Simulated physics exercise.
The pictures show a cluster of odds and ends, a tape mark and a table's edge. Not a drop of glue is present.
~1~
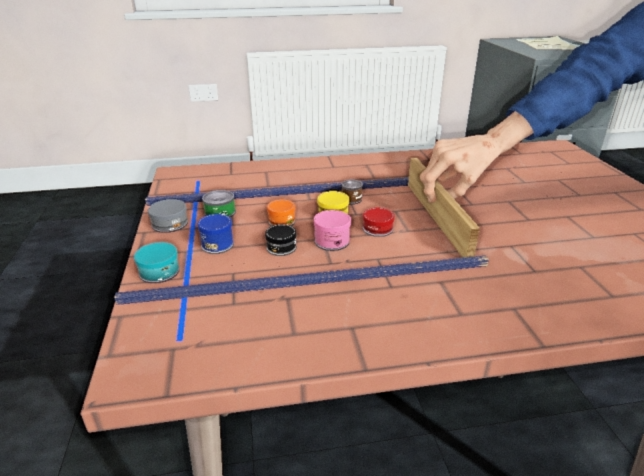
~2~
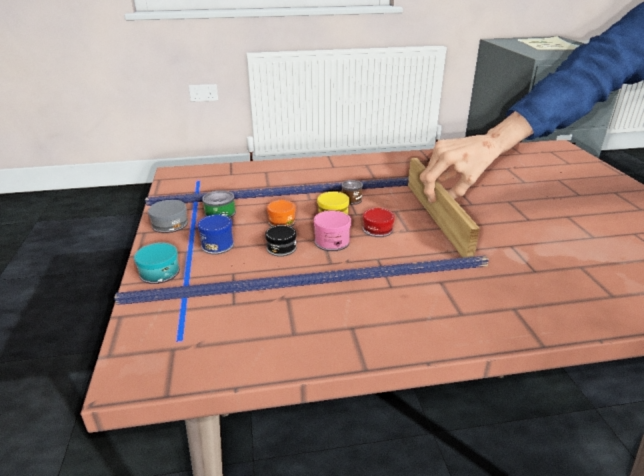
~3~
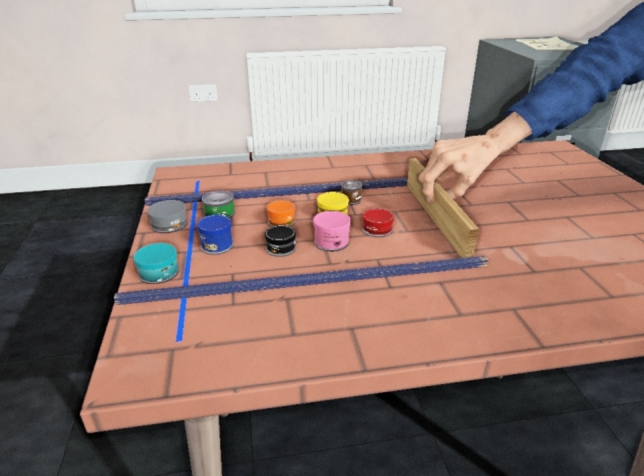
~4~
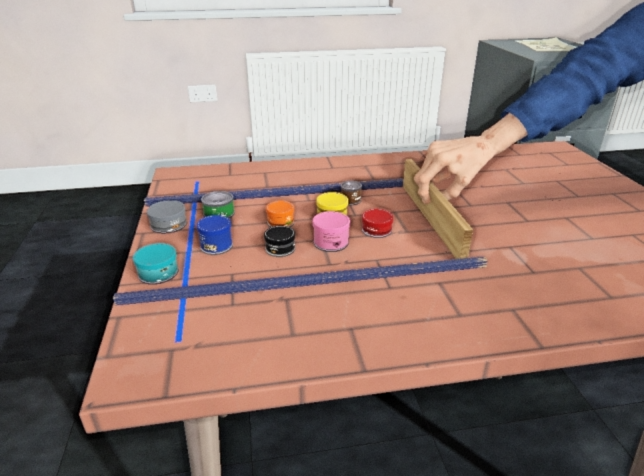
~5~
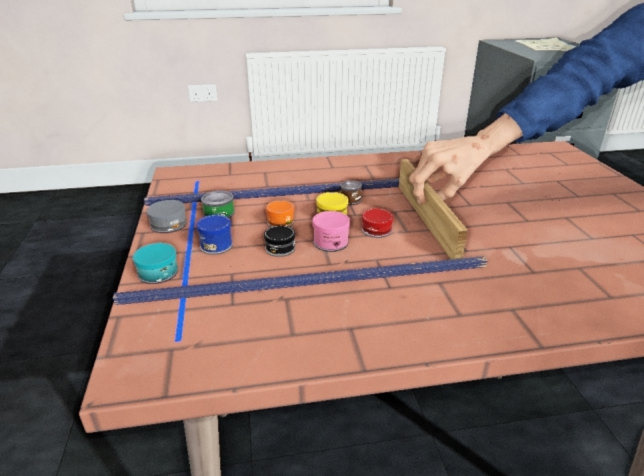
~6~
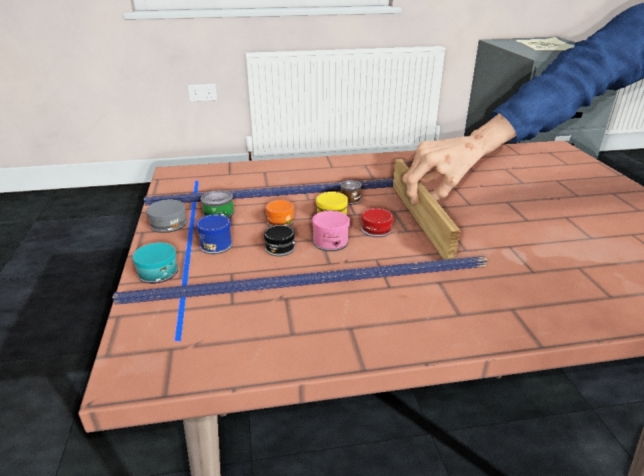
A hand slides a wooden board slightly left across the table toward several colourful pots.
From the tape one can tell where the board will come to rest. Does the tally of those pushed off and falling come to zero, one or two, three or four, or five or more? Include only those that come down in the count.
Well, what drops off the end works out to one or two of them.
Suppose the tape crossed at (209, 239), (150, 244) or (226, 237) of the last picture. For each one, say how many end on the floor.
Taken one after another, the numbers are 0, 6 and 0.
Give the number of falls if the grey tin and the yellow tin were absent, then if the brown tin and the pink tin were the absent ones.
The number fallen is 0, and in the other try 0.
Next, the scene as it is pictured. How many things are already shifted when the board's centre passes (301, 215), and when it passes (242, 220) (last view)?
First 6 and then 8.
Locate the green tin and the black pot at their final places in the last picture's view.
Green tin: (155, 205); black pot: (140, 253).
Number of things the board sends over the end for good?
The number is 1.
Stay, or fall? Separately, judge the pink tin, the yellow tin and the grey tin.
Final state: Pink tin still on, yellow tin still on, grey tin off.
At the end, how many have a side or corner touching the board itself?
It adds up to 4.
Soon after, none off yet; turquoise pot at rest near (156, 263); grey tin at rest near (167, 216); blue tin at rest near (215, 234).
Then, none off yet; turquoise pot at rest near (155, 263); grey tin moving near (163, 216); blue tin moved about its own width near (169, 233).
By the end, the number that fall off is one or two; fallen, grey tin.
